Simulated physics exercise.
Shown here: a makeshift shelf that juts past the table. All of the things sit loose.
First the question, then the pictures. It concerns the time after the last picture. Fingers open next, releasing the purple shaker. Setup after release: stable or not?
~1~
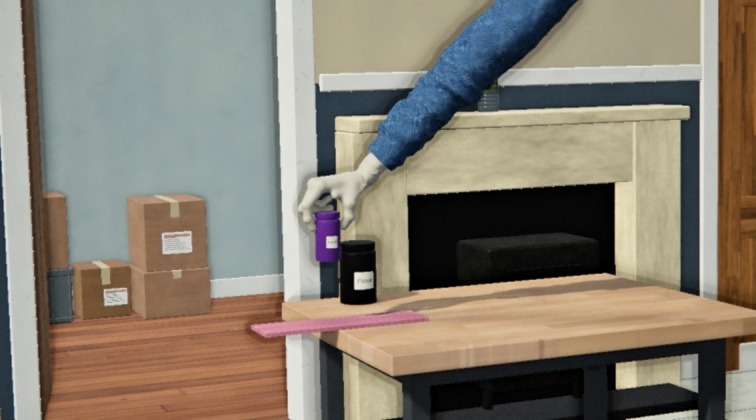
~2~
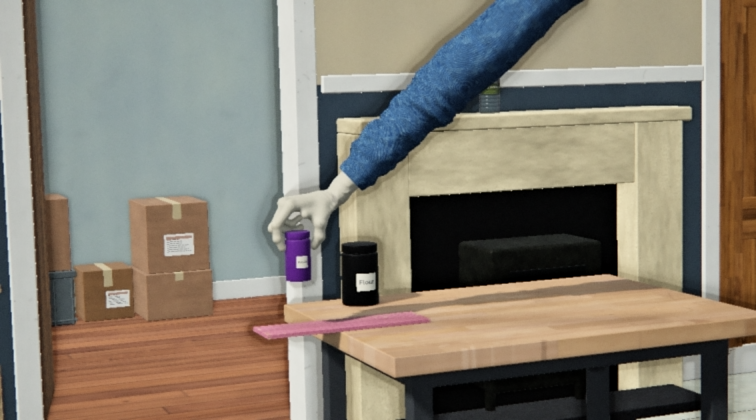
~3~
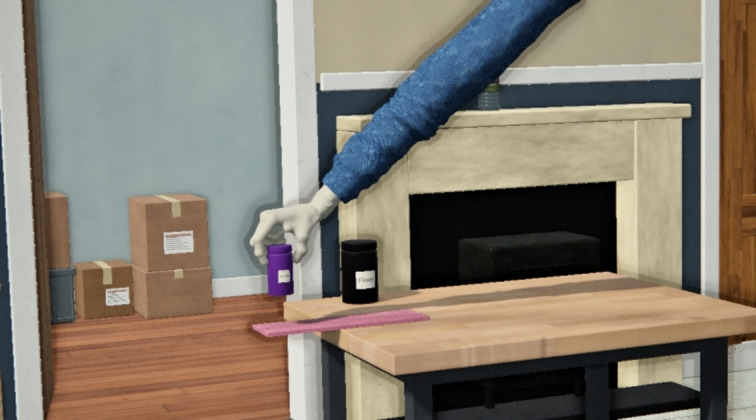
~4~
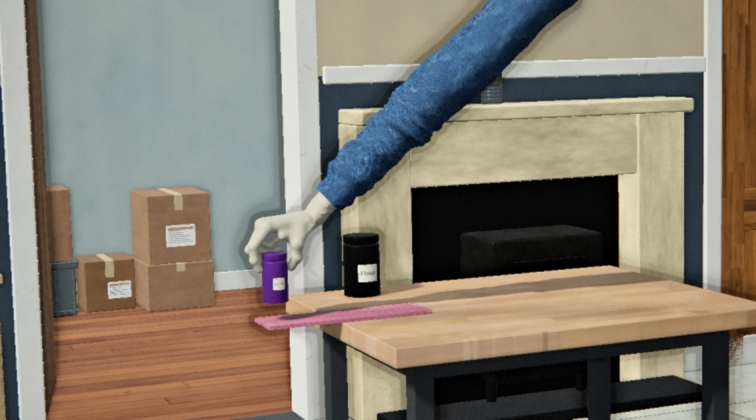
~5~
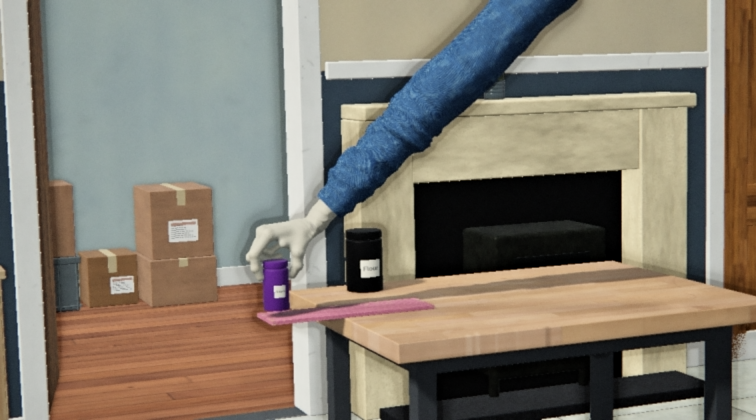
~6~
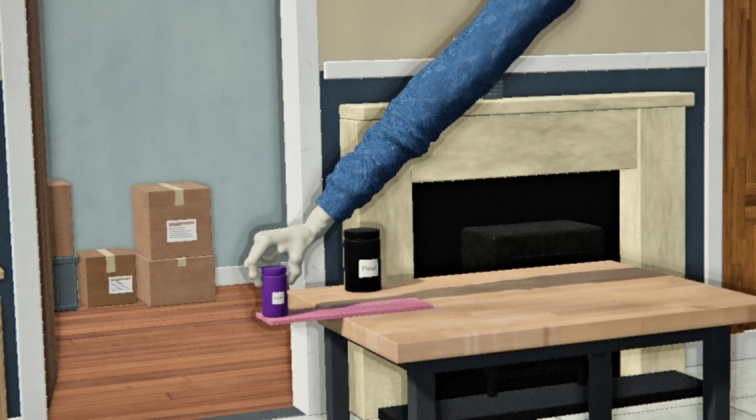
Drops off.
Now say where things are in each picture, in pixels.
Coming down; purple shaker (328, 236); pink plank (340, 323), in the first frame.
Coming down; purple shaker (298, 256); pink plank (343, 325), in the second frame.
Coming down; purple shaker (280, 270); pink plank (342, 323), in the third frame.
Coming down; purple shaker (275, 277); pink plank (344, 316), in the fourth frame.
Coming down; purple shaker (276, 285); pink plank (347, 311), in the fifth frame.
Set down, still held; purple shaker (275, 291); pink plank (345, 311), in the sixth frame.
Then, 0.50 s on from there, pink plank and purple shaker now down on the floor or falling.
Then, 0.70 s on from there, things are still on the move.
In the end, down on the floor or falling, pink plank and purple shaker; black jar unmoved. The plank goes over.
